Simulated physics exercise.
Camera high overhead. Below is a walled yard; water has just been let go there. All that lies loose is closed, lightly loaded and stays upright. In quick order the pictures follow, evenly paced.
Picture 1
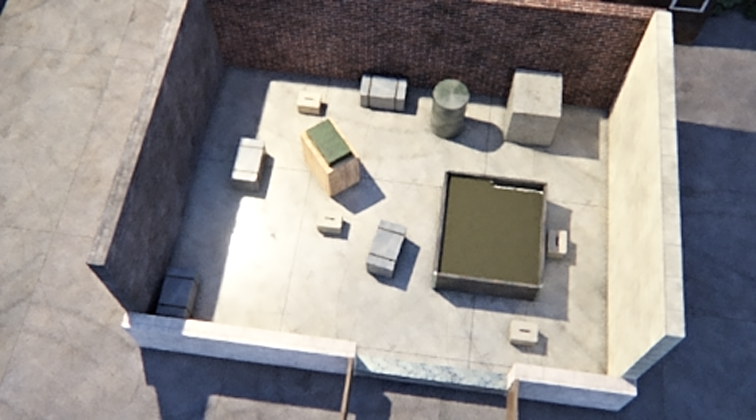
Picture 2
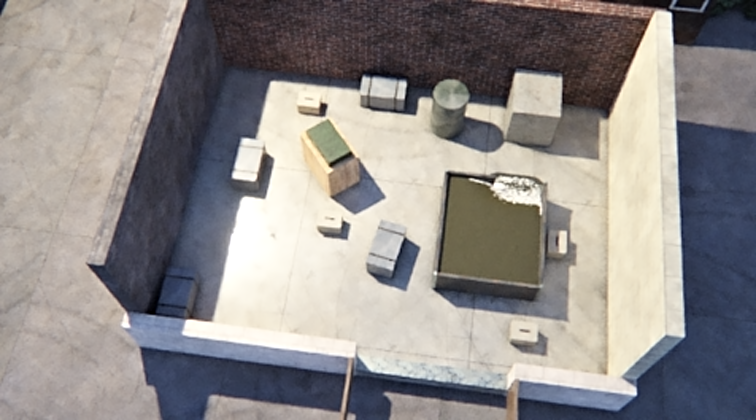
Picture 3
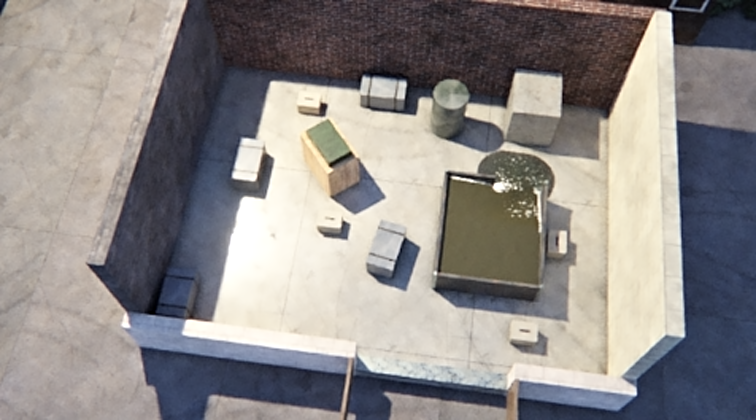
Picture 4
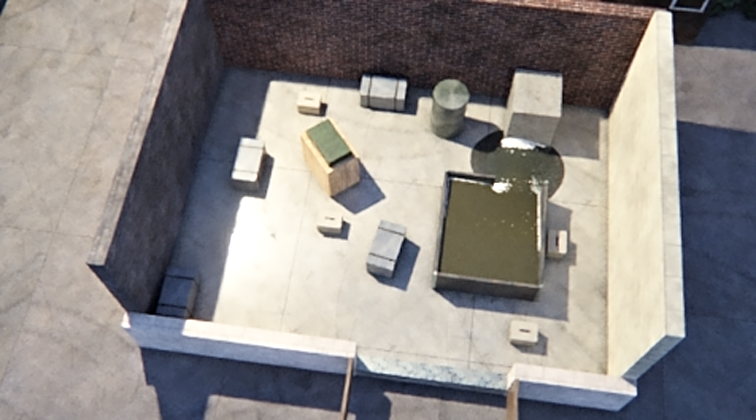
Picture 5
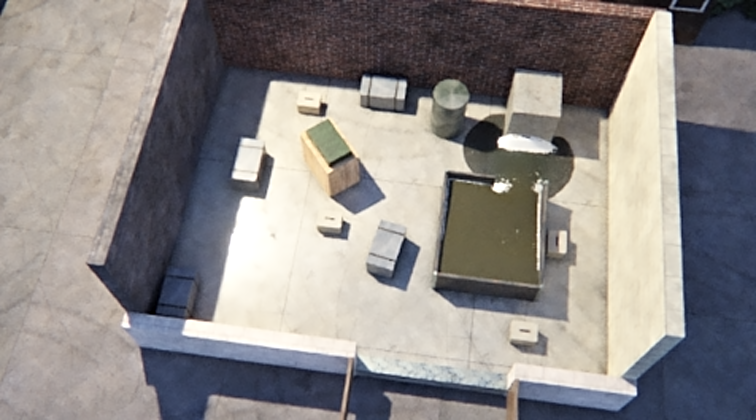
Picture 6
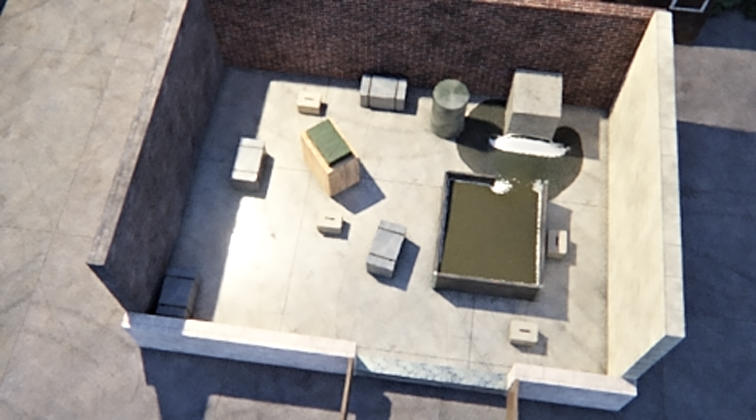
Water pours over the back of a dark square tank and spreads across the yard floor.
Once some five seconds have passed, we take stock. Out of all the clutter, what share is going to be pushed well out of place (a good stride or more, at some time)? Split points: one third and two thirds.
It stays below a third.
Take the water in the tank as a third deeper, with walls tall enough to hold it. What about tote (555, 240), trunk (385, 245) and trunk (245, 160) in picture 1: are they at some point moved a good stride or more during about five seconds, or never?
Object 1: Covered it. Object 2: Didn't cover it. Object 3: Didn't cover it.
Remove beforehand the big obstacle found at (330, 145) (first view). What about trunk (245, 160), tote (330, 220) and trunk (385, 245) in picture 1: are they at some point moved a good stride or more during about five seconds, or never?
Going through them in order: First kept nearby, second kept nearby, third kept nearby.
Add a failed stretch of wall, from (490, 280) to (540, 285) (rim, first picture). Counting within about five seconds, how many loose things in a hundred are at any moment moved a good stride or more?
I'd put it around 20 percent.
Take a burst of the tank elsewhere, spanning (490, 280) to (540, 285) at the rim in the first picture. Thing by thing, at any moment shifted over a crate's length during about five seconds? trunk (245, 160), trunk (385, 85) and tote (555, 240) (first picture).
Each in turn, never travels that far, never travels that far, ends up that far off.
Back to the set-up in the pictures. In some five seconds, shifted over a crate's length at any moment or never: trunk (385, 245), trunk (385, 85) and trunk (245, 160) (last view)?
Per the list: First remained close, second traveled a good way, third remained close.
A moment on, 0 of 8 are well off their spots; 0 afloat.
Next, 0 of 8 are well off their spots; 0 afloat.
Later, 1 of 8 are well off their spots; 0 afloat.
In the end, 1 of 8 are well off their spots, and 1 have been at some point; 1 afloat.
